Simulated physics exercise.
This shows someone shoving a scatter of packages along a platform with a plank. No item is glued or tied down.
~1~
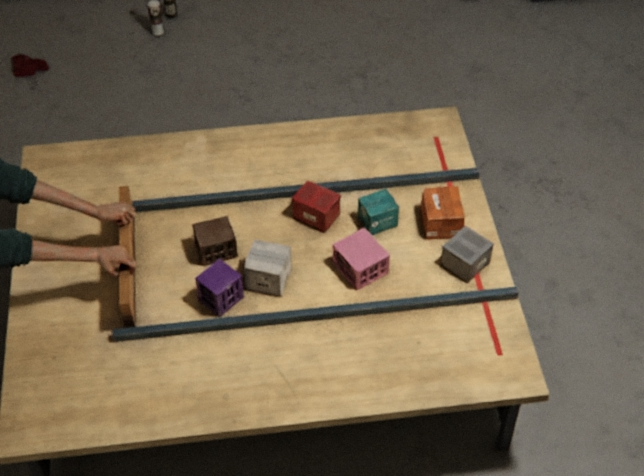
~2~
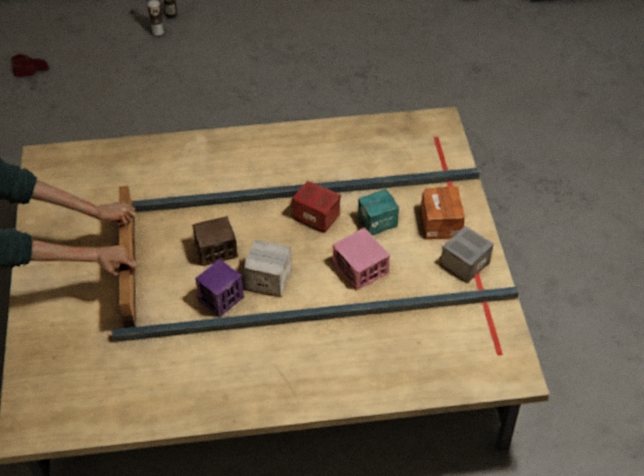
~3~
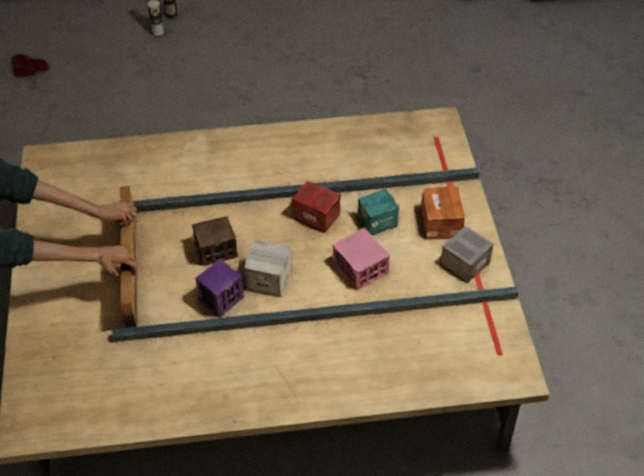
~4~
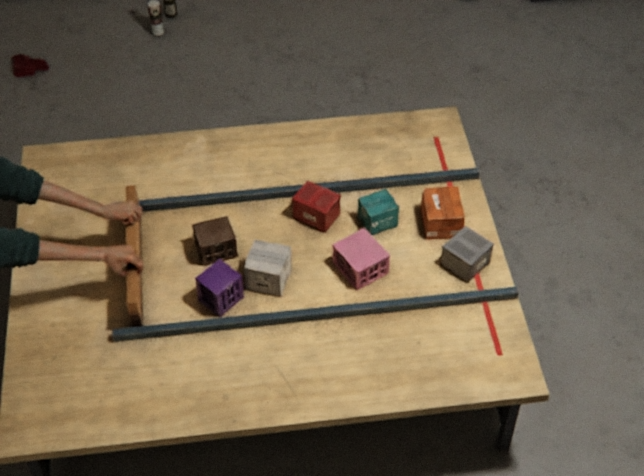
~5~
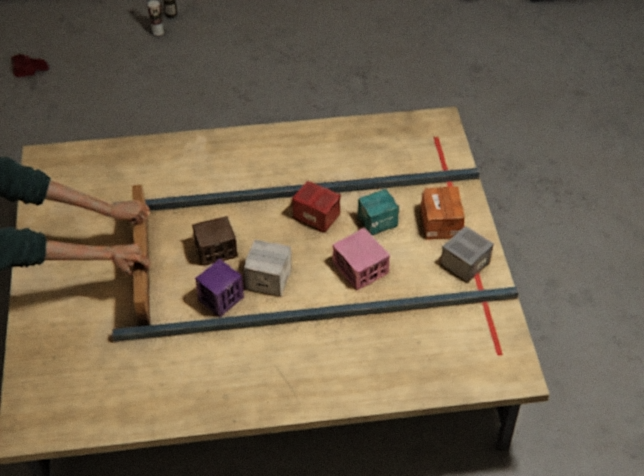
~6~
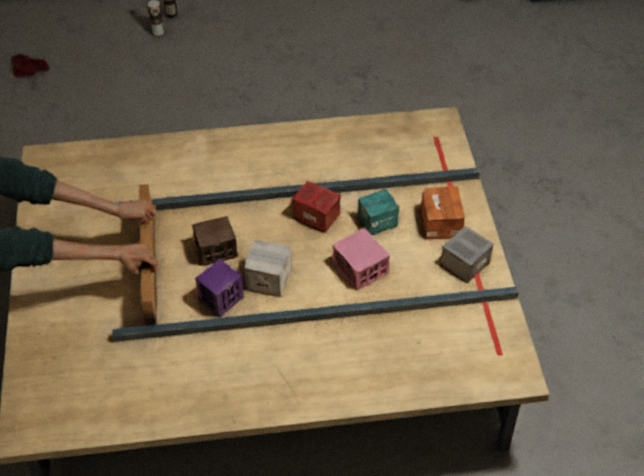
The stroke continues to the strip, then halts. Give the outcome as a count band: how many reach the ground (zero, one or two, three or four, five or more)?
It will most likely knock three or four off.
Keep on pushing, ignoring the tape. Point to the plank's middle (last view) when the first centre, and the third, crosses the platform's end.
The first puts it near (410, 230), the next near (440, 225).
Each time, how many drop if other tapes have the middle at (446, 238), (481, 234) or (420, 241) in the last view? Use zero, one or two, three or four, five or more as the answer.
Taking the places in the order asked: 3 or 4, then at least five, then just one or two.
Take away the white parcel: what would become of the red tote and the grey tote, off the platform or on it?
The red tote is still there. The grey tote is gone.
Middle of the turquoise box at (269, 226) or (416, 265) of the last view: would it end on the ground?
Well, it tips off the first time and tips off the second time.
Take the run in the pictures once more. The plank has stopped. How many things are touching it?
Number in contact with it: 4.
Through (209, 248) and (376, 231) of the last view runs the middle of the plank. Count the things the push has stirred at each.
Well, it's 3 at the first one and 8 at the second.
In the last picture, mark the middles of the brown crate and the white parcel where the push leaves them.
Brown crate: About (477, 206); white parcel: About (490, 231).
Early on, none off yet; grey tote at rest near (467, 255); orange parcel at rest near (442, 213); turquoise box at rest near (378, 212).
Finally, the number that fall off is three or four; lost, pink crate, turquoise box, orange parcel and grey tote.
